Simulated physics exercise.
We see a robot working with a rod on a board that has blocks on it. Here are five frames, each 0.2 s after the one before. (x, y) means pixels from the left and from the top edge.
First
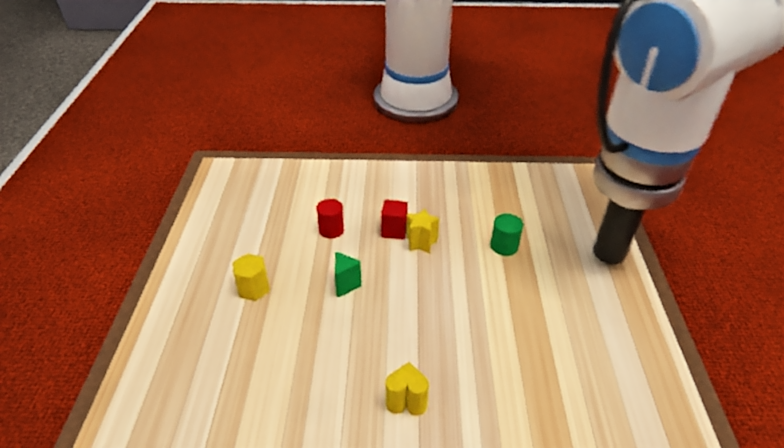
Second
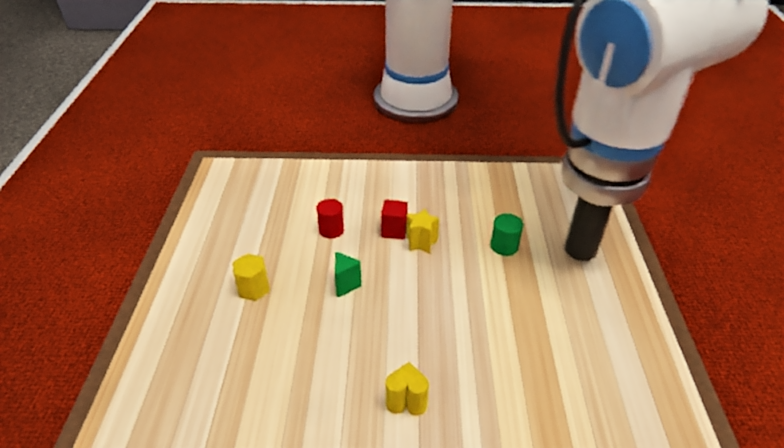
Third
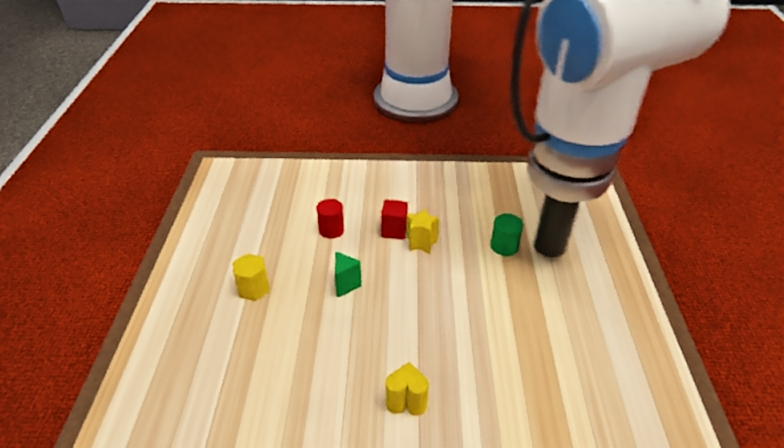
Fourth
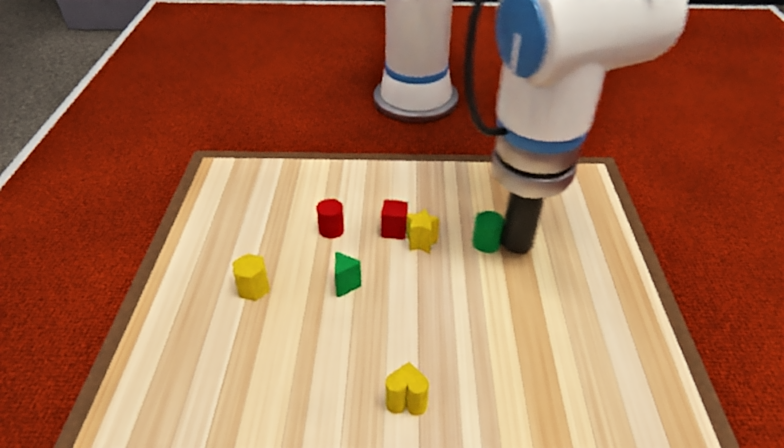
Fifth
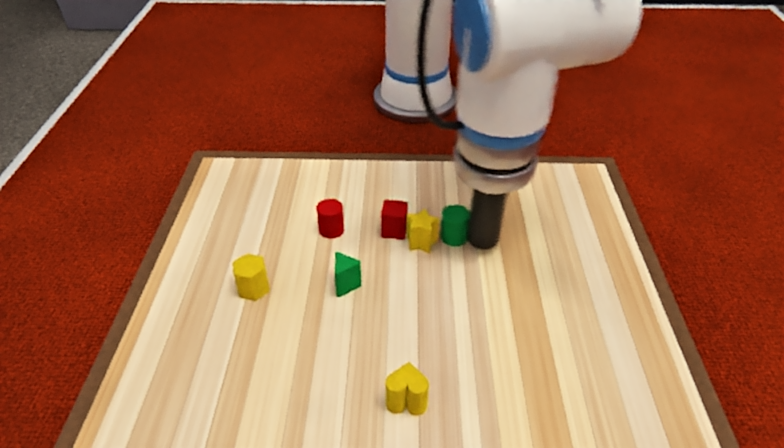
The robot arm moved its black rod left across the wooden board, reached the green round block and pushed it left up beside the yellow star, while the other blocks stayed where they were.
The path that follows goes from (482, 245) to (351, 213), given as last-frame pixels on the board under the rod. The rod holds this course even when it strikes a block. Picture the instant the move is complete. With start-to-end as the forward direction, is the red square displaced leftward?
Yes, that is what happens.
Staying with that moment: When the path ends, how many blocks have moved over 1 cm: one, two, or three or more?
The count is three or more.
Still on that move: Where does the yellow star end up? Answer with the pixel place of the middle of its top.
At pixel (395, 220).
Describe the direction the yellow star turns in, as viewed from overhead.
The sense of turning is anti-clockwise.
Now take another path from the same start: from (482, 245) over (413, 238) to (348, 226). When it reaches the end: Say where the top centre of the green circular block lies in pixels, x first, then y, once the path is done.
I predict (396, 193).
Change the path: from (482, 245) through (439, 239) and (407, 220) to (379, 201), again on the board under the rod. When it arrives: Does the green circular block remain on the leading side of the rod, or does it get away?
It remains before the rod.
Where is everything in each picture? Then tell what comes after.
The first picture shows lower end of the rod at (609, 253), tops of blocks, red circular block at (329, 207), red square at (395, 207), yellow star at (422, 219), green circular block at (509, 223).
The second picture shows rod at (581, 250), blocks as before.
The third picture shows rod at (550, 246), blocks as before.
The fourth picture shows rod at (517, 243), green circular block at (490, 219).
The fifth picture shows rod at (483, 239), red circular block at (329, 207), red square at (395, 207), yellow star at (422, 219), green circular block at (456, 213).
The first path, step by step. One third of the way, rod at (437, 228); red square at (387, 207); yellow star at (411, 220), turned 40° anticlockwise; green circular block at (413, 199).
Two thirds of the way, rod at (393, 217); red square at (366, 209), turned 15° anticlockwise; yellow star at (395, 220), turned 110° anticlockwise; green circular block at (379, 184).
At the end, rod at (351, 207); red circular block at (326, 207); red square at (351, 210), turned 80° anticlockwise; yellow star at (395, 220), turned 110° anticlockwise; green circular block at (362, 174).
